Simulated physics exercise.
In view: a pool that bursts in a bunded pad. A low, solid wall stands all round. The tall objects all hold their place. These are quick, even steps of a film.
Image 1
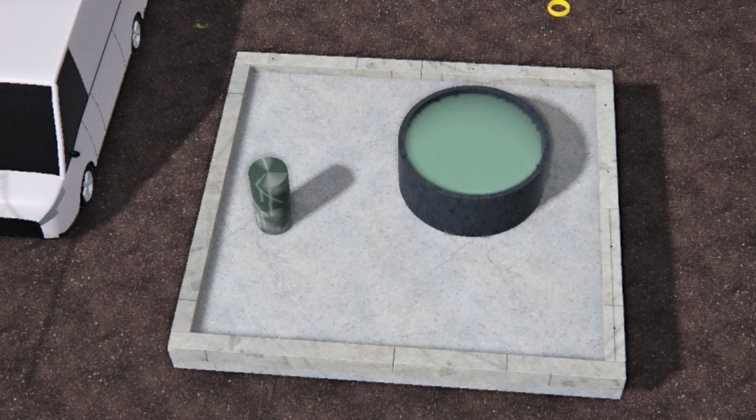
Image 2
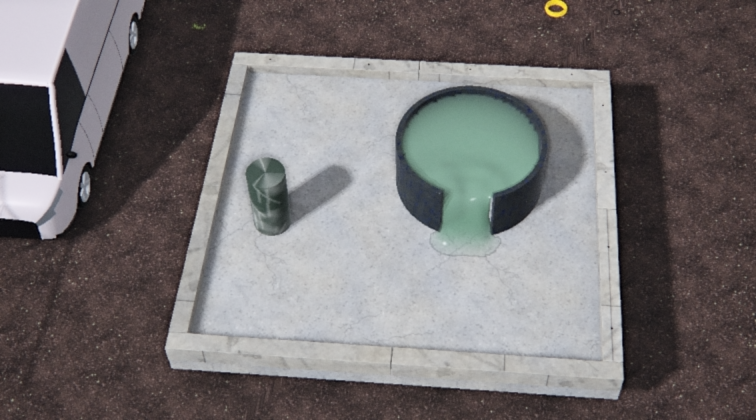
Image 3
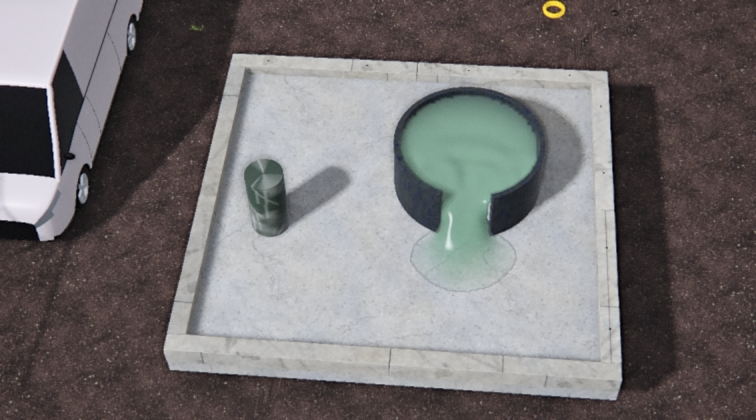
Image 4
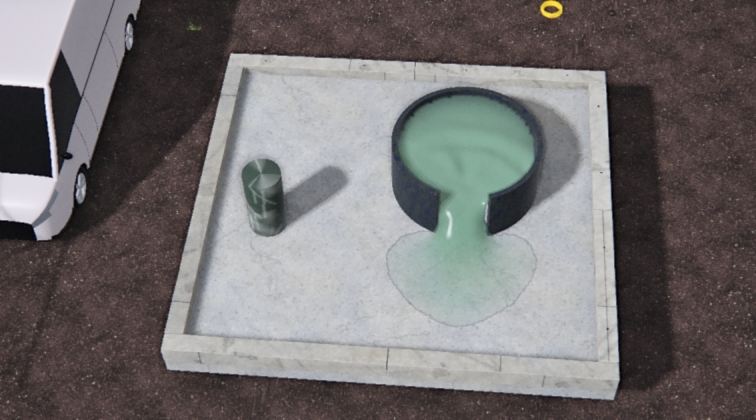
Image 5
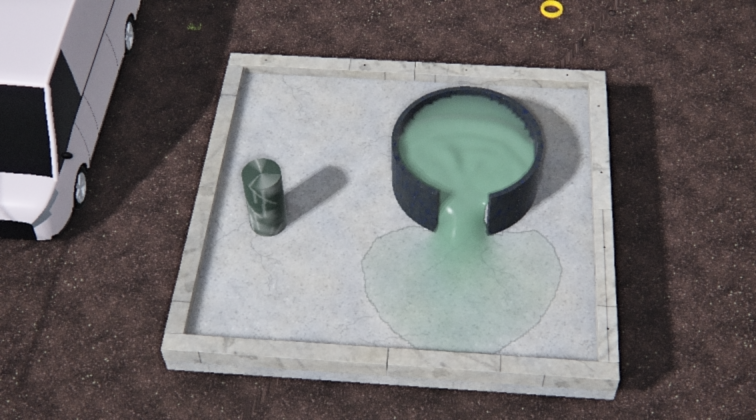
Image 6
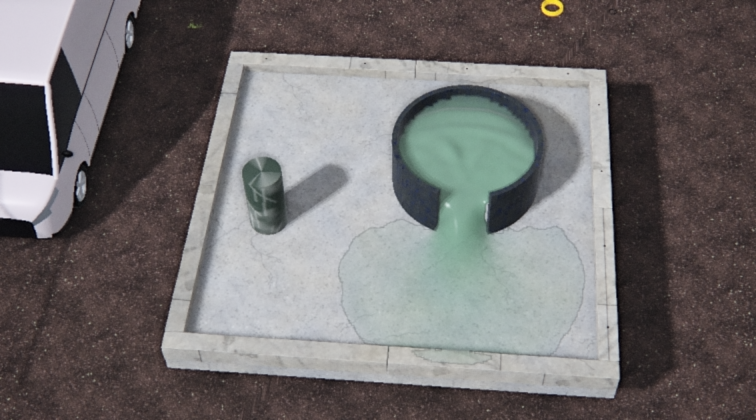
A round dark pool bursts at its front and green liquid spreads across the walled pad.
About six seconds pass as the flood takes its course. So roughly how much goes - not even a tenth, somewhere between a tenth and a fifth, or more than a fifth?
My guess: Between a tenth and a fifth.
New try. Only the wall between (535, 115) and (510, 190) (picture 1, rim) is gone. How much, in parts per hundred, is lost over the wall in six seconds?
Near 38 in a hundred.
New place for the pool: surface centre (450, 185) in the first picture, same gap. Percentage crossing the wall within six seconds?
About 22 %.
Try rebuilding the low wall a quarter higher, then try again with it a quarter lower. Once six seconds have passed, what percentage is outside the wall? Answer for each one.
I'd put the first at around 6 percent and the second at around 26 percent.
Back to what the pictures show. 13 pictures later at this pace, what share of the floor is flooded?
Around 40 in a hundred.
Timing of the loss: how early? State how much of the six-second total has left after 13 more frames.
It should be close to 65 percent by then.
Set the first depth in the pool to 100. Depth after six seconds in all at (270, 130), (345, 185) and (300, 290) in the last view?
Readings in sequence: 4, 2, 6 percent.
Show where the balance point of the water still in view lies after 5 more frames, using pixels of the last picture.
I'd say near (460, 218).
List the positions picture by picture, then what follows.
The first picture shows the pool at (473, 144) is whole and still.
In the second picture, the front is at (435, 236), out from the gap at (466, 222).
In the third picture, the front is at (448, 283), out from the gap at (465, 224).
In the fourth picture, the front is at (463, 320), out from the gap at (462, 224).
In the fifth picture, the front is at a hidden place, out from the gap at (462, 223).
In the sixth picture, the front is at a hidden place, out from the gap at (463, 221).
A moment on, water covers 25 % of the floor; the low wall has let 0 % over.
Next, water covers 30 % of the floor; the low wall has let 1 % over.
Then, water covers 35 % of the floor; the low wall has let 9 % over.
Later, water covers 50 % of the floor; the low wall has let 12 % over.
In the end, water covers 75 % of the floor; the low wall has let 13 % over.
